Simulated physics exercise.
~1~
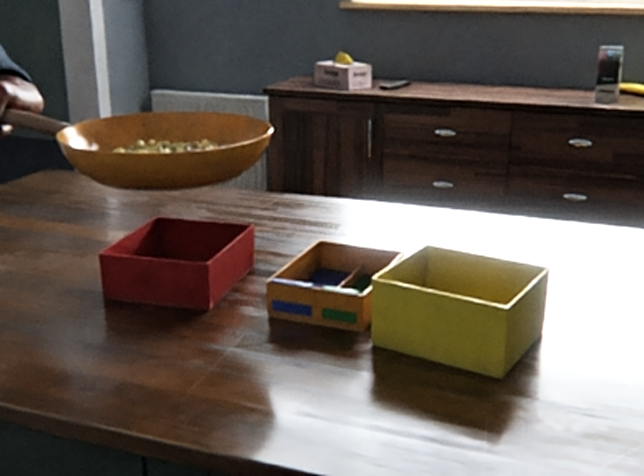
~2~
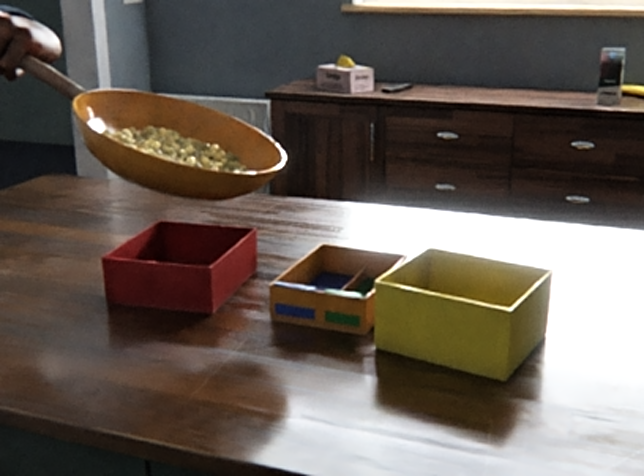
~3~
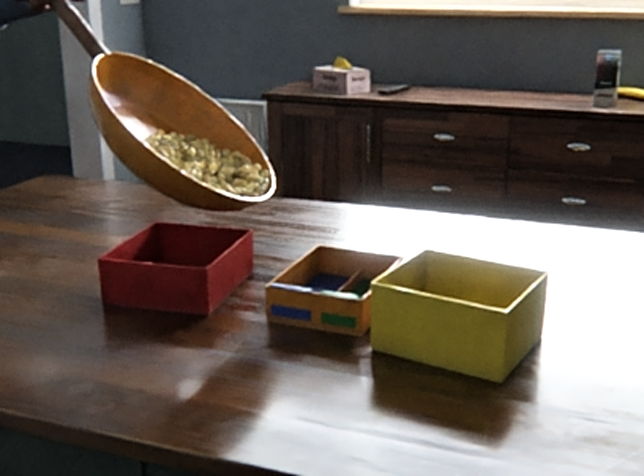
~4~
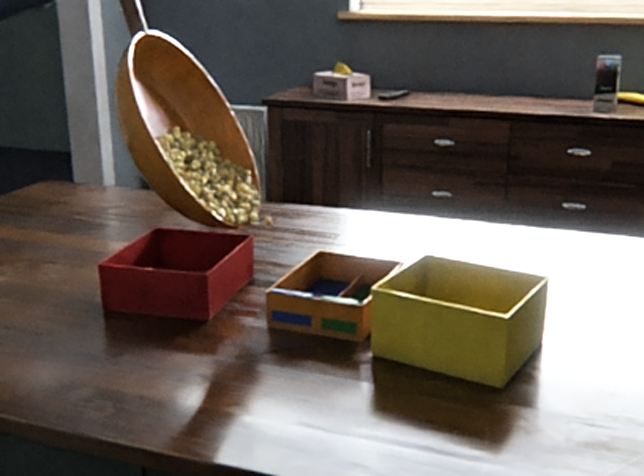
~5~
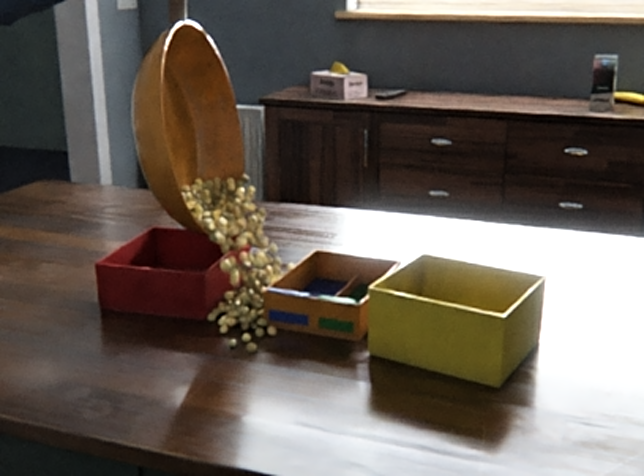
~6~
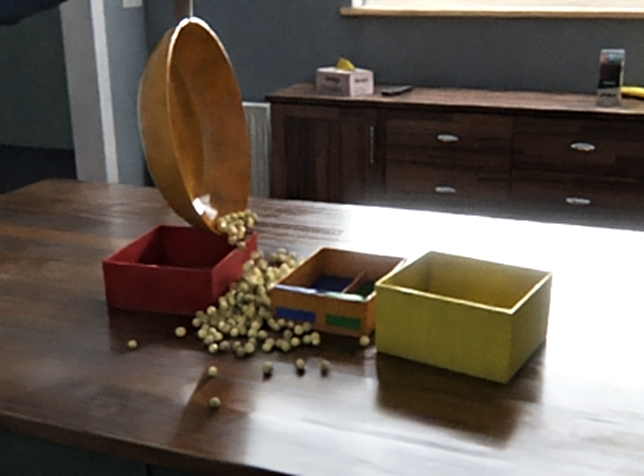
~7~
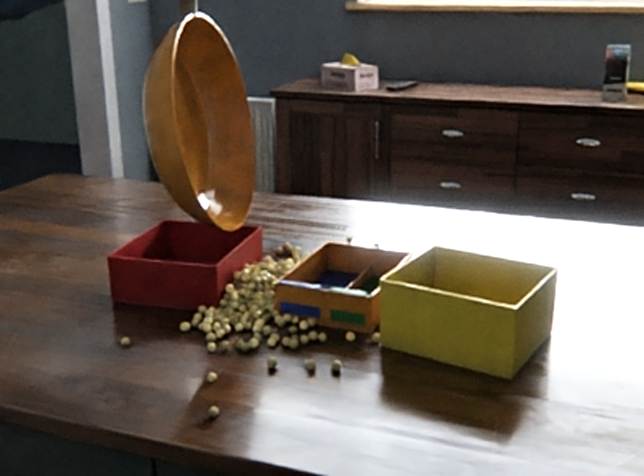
The video shows a hand tilting a pan of soya beans above a table holding a red tin, a small tin with blue and green sections, and a yellow tin. The beans spill between the red and sectioned tins, ending scattered on the table beneath the emptied pan.
